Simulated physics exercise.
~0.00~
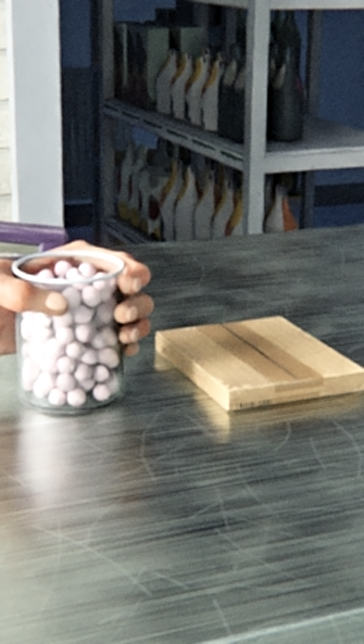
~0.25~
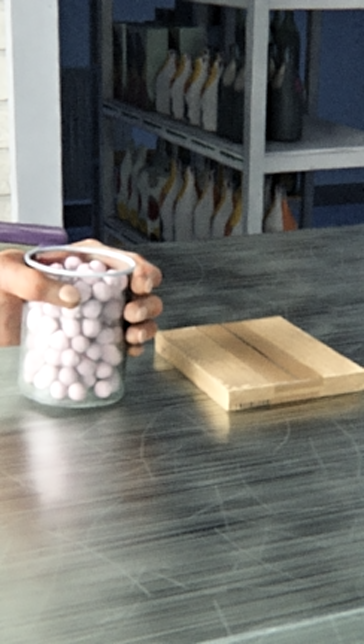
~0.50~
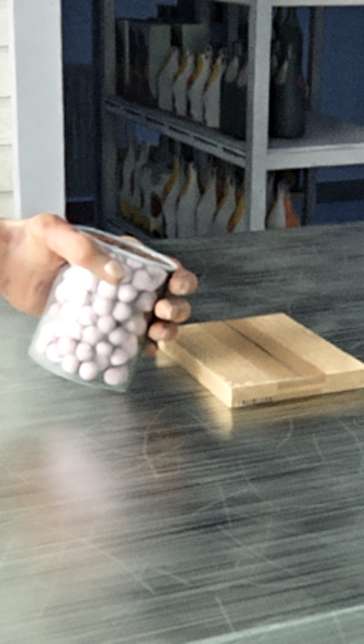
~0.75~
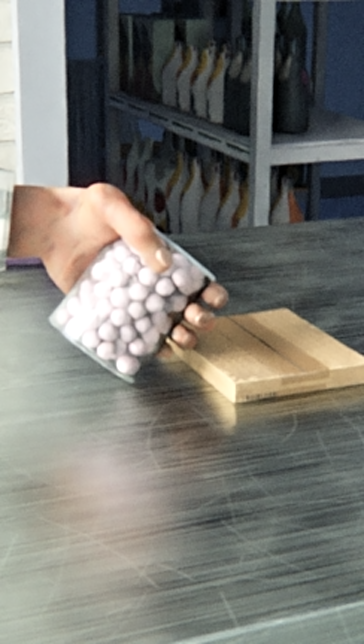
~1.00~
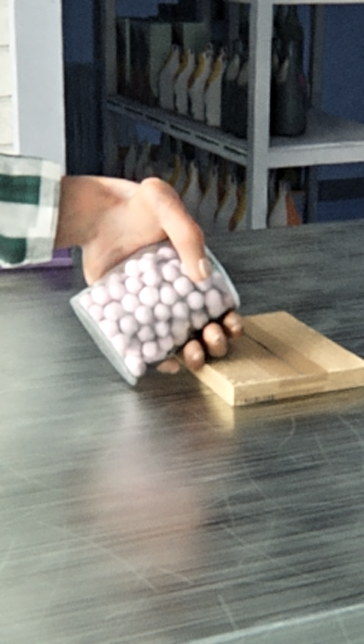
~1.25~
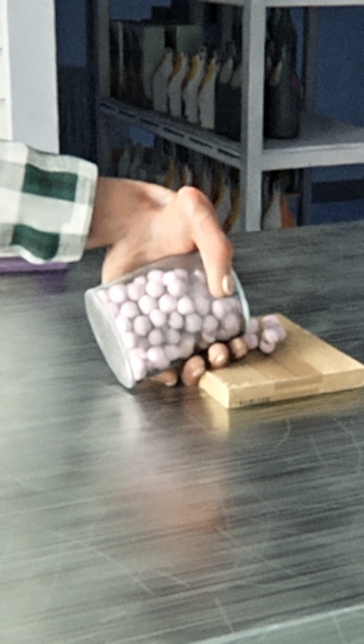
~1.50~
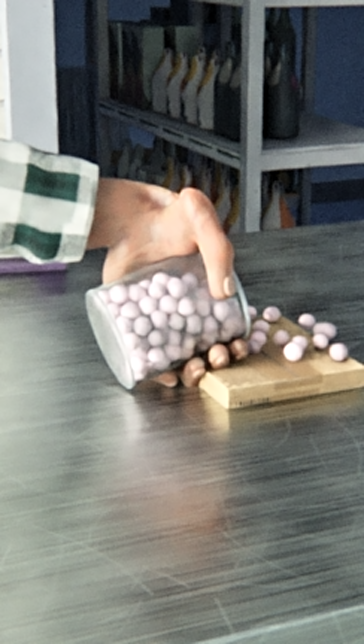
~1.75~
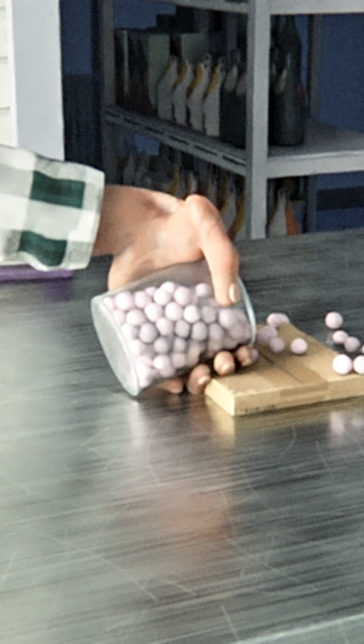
Hand tipping an open glass of pale pink sugar pearls rightward onto a flat box, a few pearls rolling out across it.
